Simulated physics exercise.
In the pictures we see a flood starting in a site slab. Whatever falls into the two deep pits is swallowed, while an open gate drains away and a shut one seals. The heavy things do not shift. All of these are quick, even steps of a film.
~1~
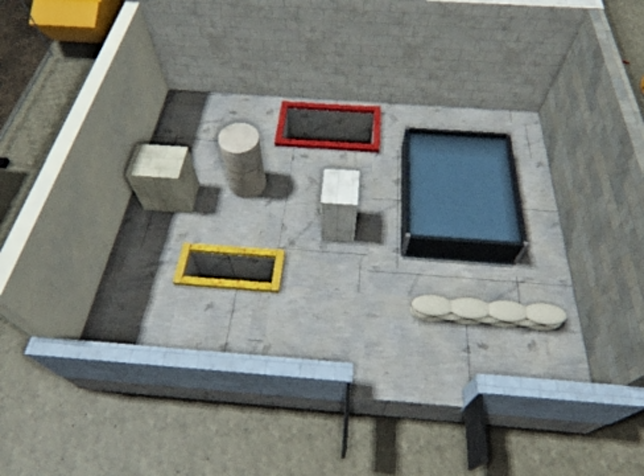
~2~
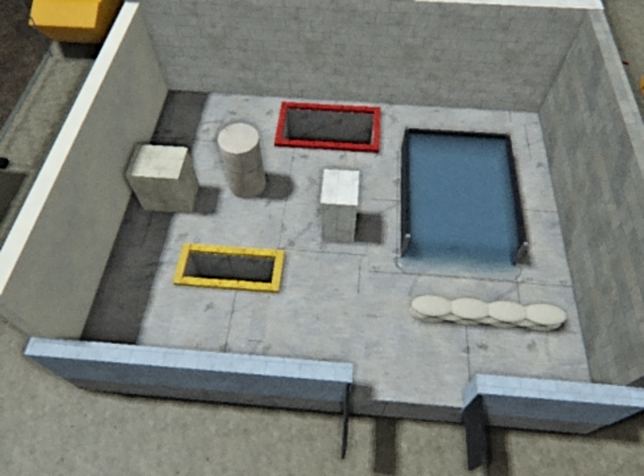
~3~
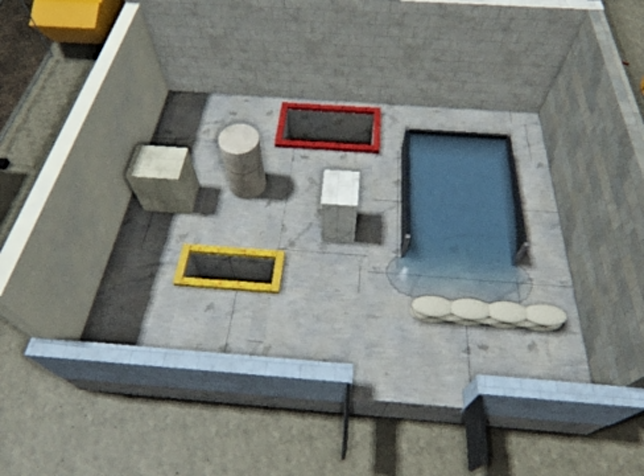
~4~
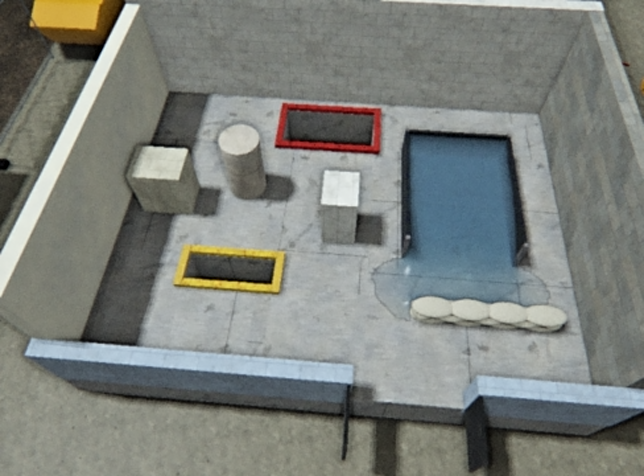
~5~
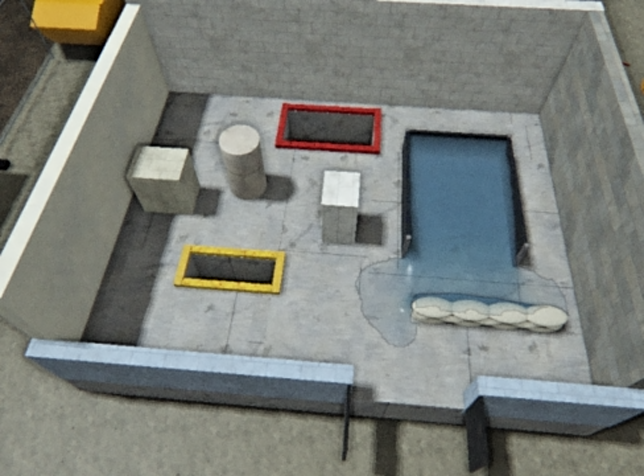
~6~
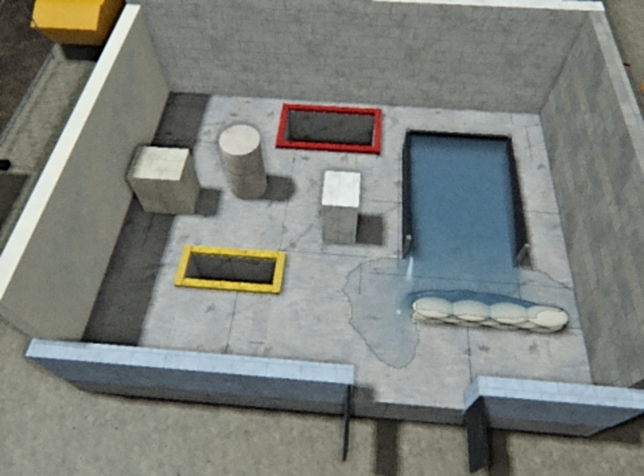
In the video, still water sits in a dark-walled tank on a walled slab, then pours out through the near end, spreading around a row of pale rounded objects and across the floor toward the lower left.
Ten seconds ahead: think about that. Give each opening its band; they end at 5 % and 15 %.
At the end, as it plays out the gate sits in the middle - five to fifteen per cent; as it plays out the yellow pit never reaches five per cent; as it plays out the red pit never reaches five per cent.
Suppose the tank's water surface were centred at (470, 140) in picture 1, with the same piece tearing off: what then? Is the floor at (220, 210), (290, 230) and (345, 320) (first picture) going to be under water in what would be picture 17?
Okay, first one high and dry, second one high and dry, last one got wet.
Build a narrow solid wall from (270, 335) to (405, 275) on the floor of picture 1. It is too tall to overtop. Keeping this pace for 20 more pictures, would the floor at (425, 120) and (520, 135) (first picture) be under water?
In the listed order, the first spot is spared and the second is swamped.
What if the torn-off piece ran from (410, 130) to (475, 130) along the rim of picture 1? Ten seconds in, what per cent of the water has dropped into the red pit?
For red, roughly 12 in a hundred.
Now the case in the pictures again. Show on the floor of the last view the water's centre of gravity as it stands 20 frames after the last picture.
I'd place it roughly at (420, 261).
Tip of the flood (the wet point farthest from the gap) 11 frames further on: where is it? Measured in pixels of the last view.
My pick would be pixel (183, 367).
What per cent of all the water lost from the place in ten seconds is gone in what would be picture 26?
Share gone: About 40 %.
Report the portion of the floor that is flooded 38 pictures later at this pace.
Estimate: Some 70 in a hundred.
A moment on, water covers 20 % of the floor; the gate 0 %, the yellow pit 0 %, the red pit 0 %.
Next, water covers 30 % of the floor; the gate 1 %, the yellow pit 0 %, the red pit 0 %.
Then, water covers 50 % of the floor; the gate 2 %, the yellow pit 1 %, the red pit 0 %.
Later, water covers 70 % of the floor; the gate 4 %, the yellow pit 1 %, the red pit 0 %.
In the end, water covers 95 % of the floor; the gate 7 %, the yellow pit 1 %, the red pit 0 %.
